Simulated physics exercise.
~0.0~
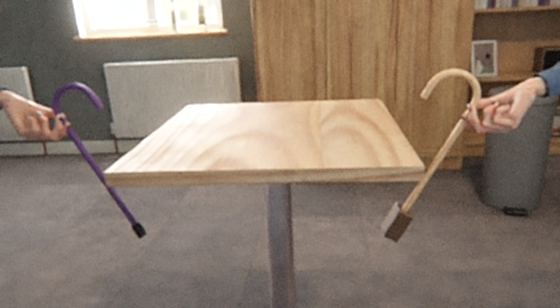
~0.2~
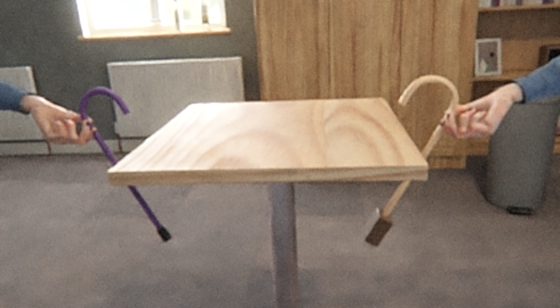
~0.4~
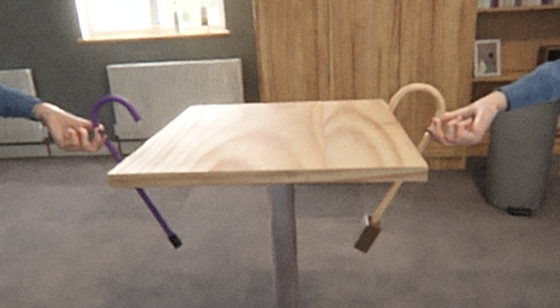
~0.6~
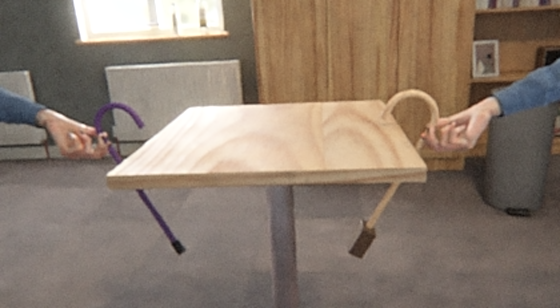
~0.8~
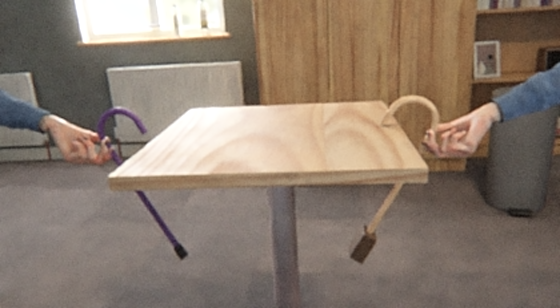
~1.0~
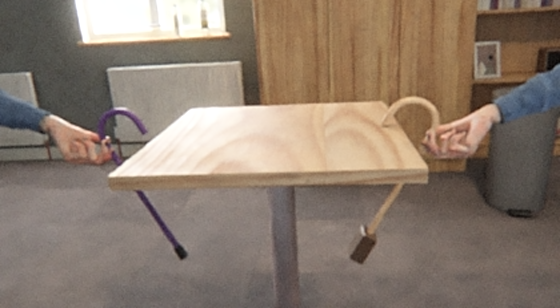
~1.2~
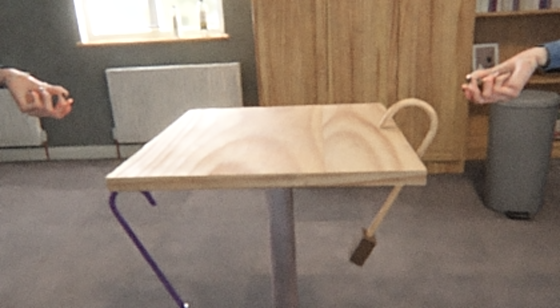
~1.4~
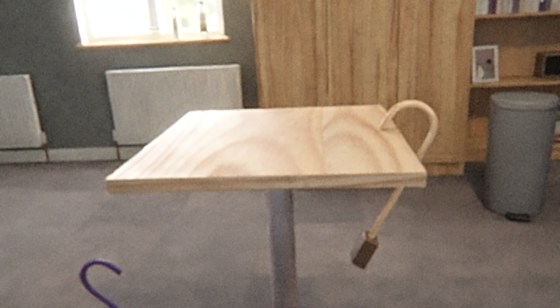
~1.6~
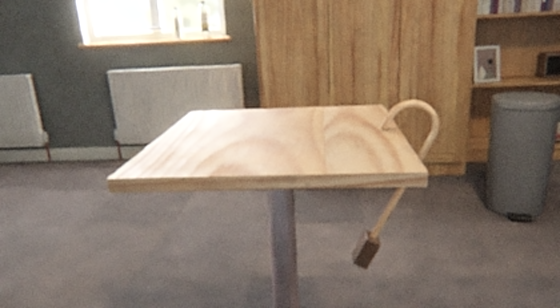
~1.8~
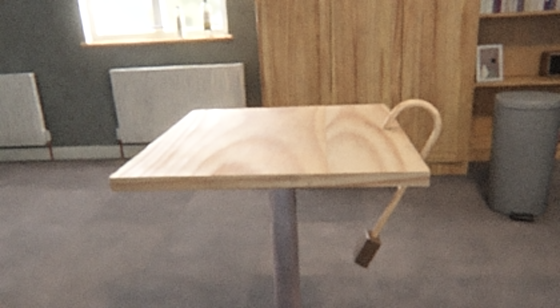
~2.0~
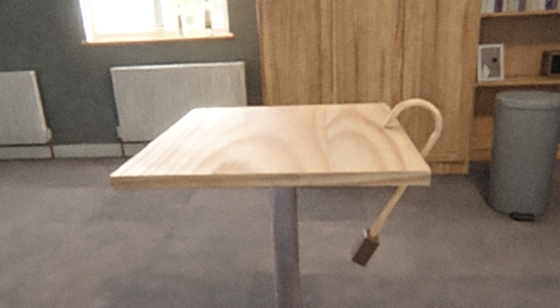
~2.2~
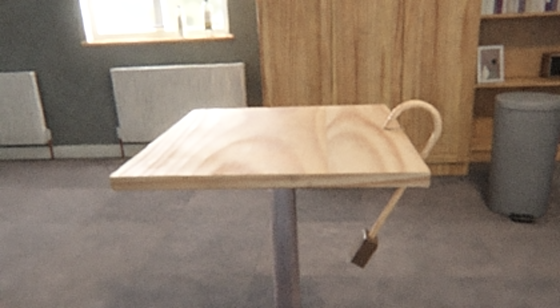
Two hands brought a purple cane and a wooden brush with a curved handle to opposite edges of a table, then let go and drew back. The purple cane dropped out of sight on the left, while the brush stayed hooked on the right.
